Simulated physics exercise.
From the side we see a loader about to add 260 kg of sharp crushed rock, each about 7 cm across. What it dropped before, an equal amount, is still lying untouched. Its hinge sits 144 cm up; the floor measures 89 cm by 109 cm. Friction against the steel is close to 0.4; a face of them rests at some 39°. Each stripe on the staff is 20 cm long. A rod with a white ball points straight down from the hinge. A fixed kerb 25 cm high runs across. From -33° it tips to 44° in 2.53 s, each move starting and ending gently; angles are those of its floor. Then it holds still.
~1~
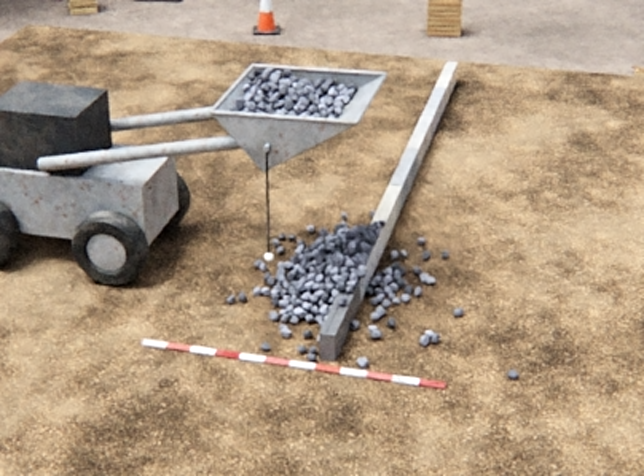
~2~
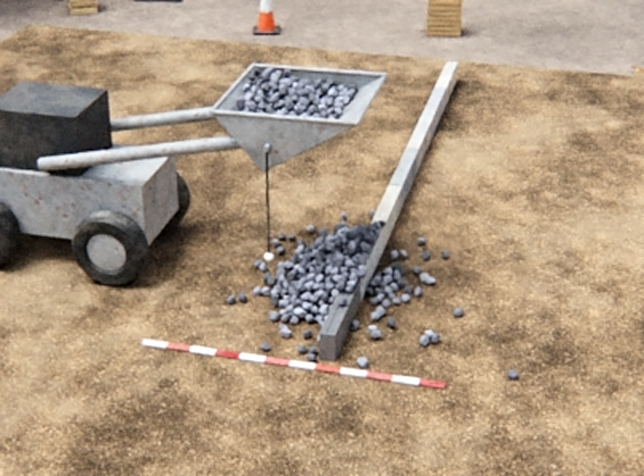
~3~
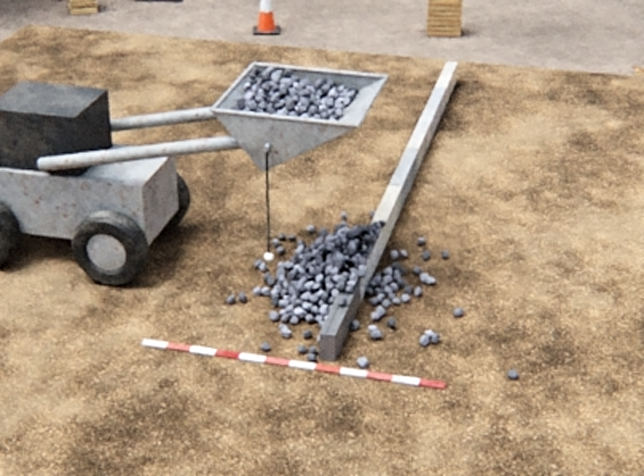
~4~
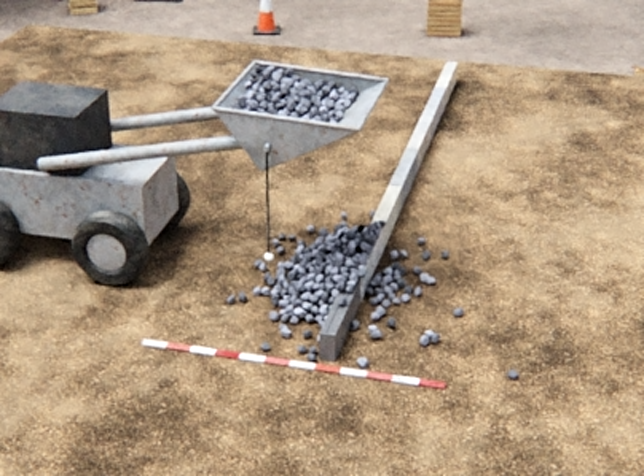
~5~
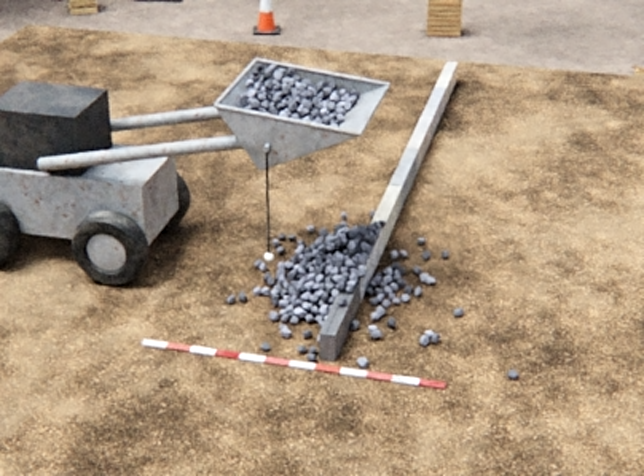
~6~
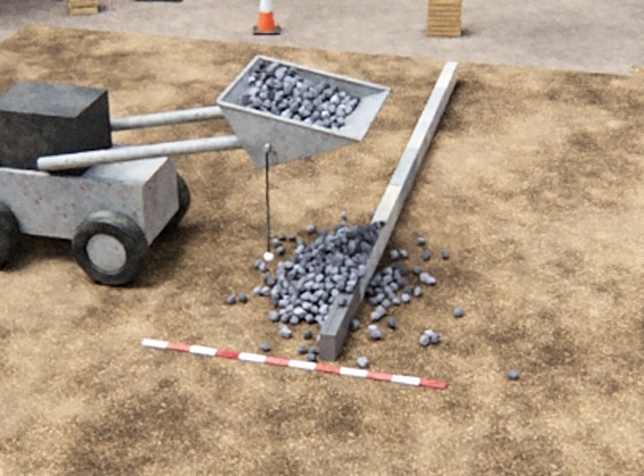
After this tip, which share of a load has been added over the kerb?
Some 98 per cent is added.
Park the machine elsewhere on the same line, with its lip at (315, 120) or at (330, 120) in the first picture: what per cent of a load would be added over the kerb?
First some 15, then 45 per cent.
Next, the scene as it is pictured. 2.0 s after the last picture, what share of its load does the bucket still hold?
About 10 per cent.
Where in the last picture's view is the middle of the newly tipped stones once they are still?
Near (409, 281).
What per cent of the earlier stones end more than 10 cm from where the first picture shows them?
About 5 per cent.
Then, 1.3 s after the last picture the floor is at 32°; in per cent of one load, 100 in the bucket, 90 on this side of the kerb, 10 over the kerb; the foremost stones are at (444, 312).
Then, 2.0 s after the last picture the floor is at 44°; in per cent of one load, 8 in the bucket, 114 on this side of the kerb, 78 over the kerb; the foremost stones are at (458, 315).
Then, 2.4 s after the last picture the floor is at 44°; in per cent of one load, 0 in the bucket, 92 on this side of the kerb, 108 over the kerb; the foremost stones are at (496, 305).
Then, 5.0 s after the last picture the floor is at 44°; in per cent of one load, 0 in the bucket, 92 on this side of the kerb, 108 over the kerb; the foremost stones are at (513, 304). Net gain over the kerb, 98.
